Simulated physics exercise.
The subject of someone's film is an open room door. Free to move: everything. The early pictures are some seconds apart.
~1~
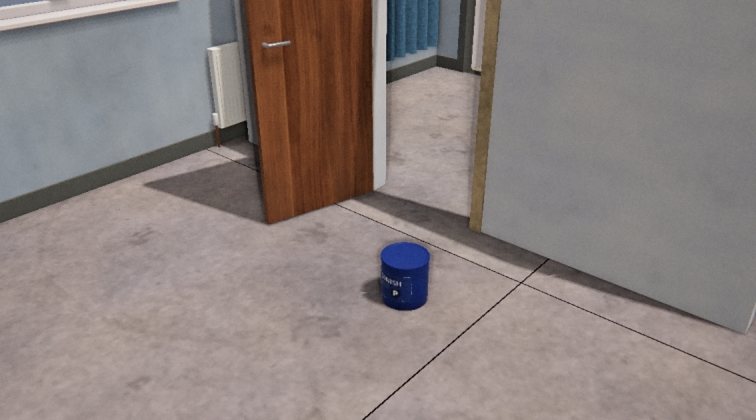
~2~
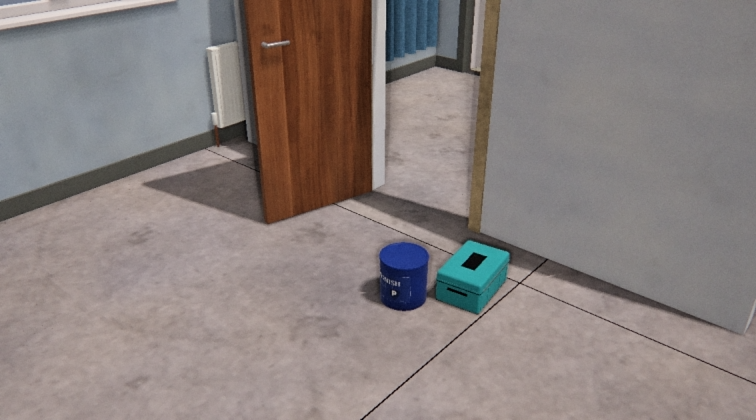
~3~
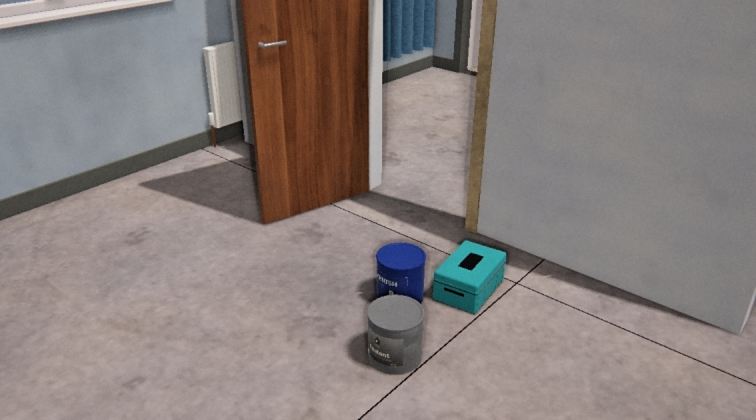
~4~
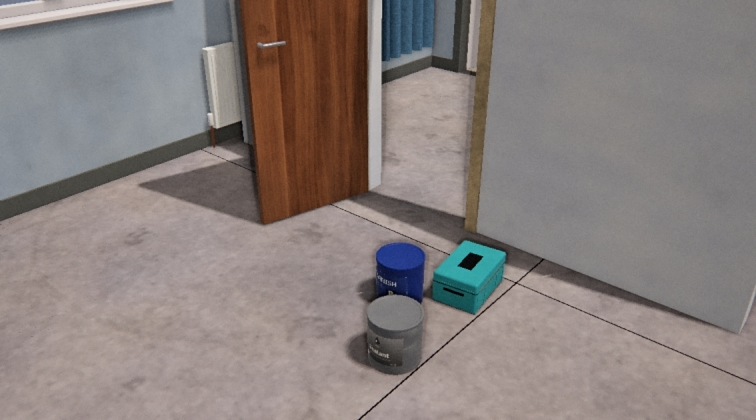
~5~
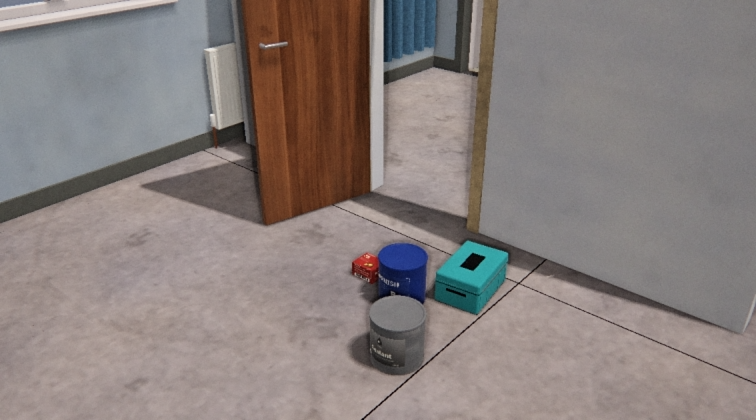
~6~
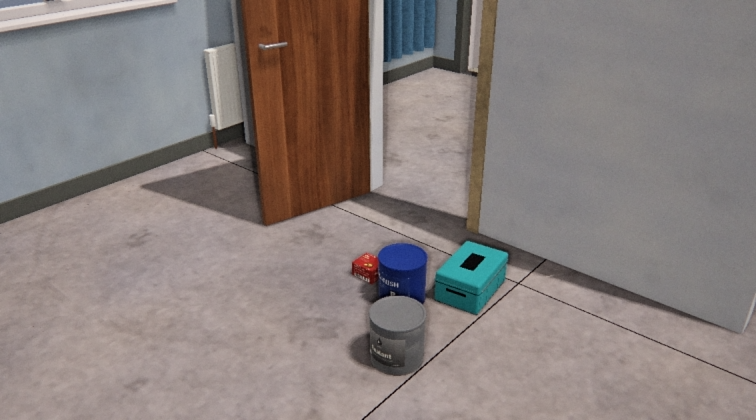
Room with a wide-open door standing still as a turquoise toolbox, grey pail and red box appear in turn around a blue pail.
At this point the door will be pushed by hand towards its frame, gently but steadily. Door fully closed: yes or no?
Yes.
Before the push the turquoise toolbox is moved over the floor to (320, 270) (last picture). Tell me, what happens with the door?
The door swings all the way.
Then, 1.10 s on from there, door at 70°.
Then, 1.80 s on from there, door at 34°.
In the end, door at 0°; all 4 unmoved. At the end, from the last picture's camera, red box near (369, 268).
